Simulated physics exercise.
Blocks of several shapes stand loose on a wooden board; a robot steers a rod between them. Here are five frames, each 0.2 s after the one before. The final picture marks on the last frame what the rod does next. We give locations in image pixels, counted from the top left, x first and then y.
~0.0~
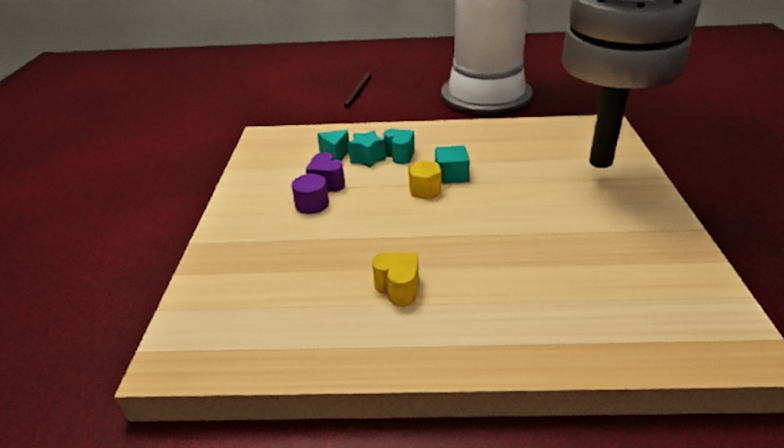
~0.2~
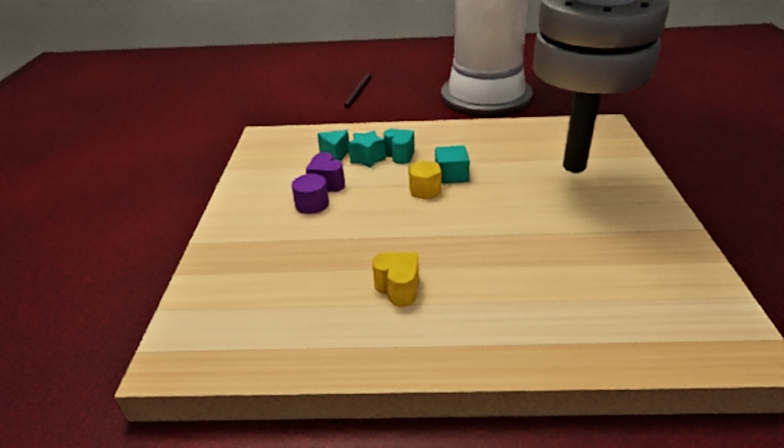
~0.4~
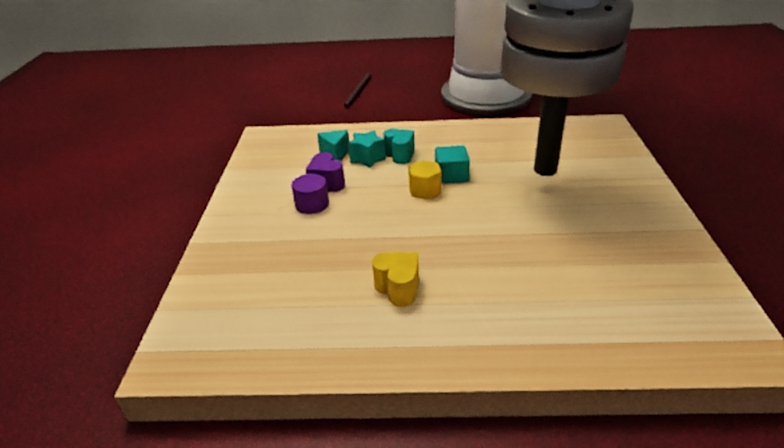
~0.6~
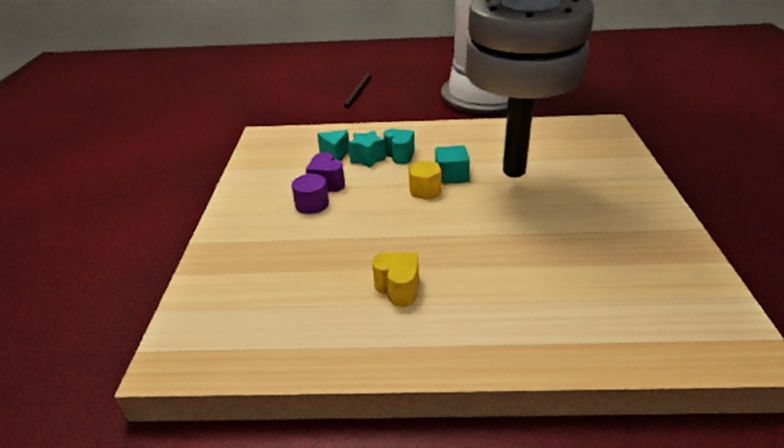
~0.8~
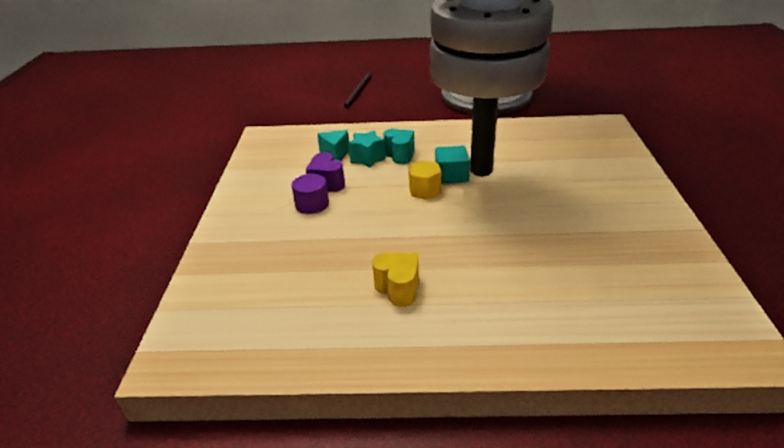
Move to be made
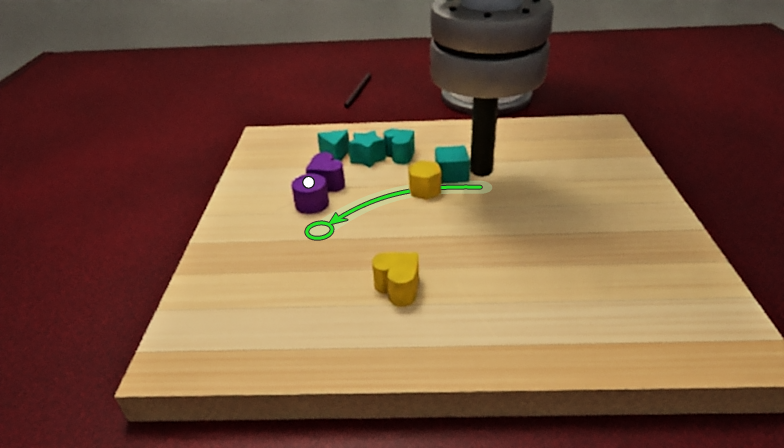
A robot arm moves its black rod left across the board to the turquoise block.
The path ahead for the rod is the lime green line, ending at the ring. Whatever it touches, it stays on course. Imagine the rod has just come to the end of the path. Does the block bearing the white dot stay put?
I'd say no.
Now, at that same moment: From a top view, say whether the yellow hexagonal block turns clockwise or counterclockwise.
Clockwise, looking down.
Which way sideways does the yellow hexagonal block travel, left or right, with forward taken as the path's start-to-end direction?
It is displaced to the right.
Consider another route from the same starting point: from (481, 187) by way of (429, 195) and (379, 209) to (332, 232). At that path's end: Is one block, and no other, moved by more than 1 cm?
Going by the path, yes.
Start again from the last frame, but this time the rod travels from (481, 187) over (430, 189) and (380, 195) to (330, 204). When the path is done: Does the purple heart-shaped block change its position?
Yes, I think so.
Drawn move, from (481, 187) over (422, 189) and (367, 204) to (319, 230); the dot is on the purple round block.
What follows on the original path. One third of the way, rod (421, 174); yellow hexagonal block (394, 172); turquoise square piece (448, 152).
Two thirds of the way, rod (365, 188); purple round block (302, 183); yellow hexagonal block (337, 181), turned 25° clockwise; turquoise square piece (448, 152).
At the end, rod (317, 215); purple round block (282, 182); purple heart-shaped block still; yellow hexagonal block (313, 188), turned 50° clockwise; turquoise square piece (448, 152).
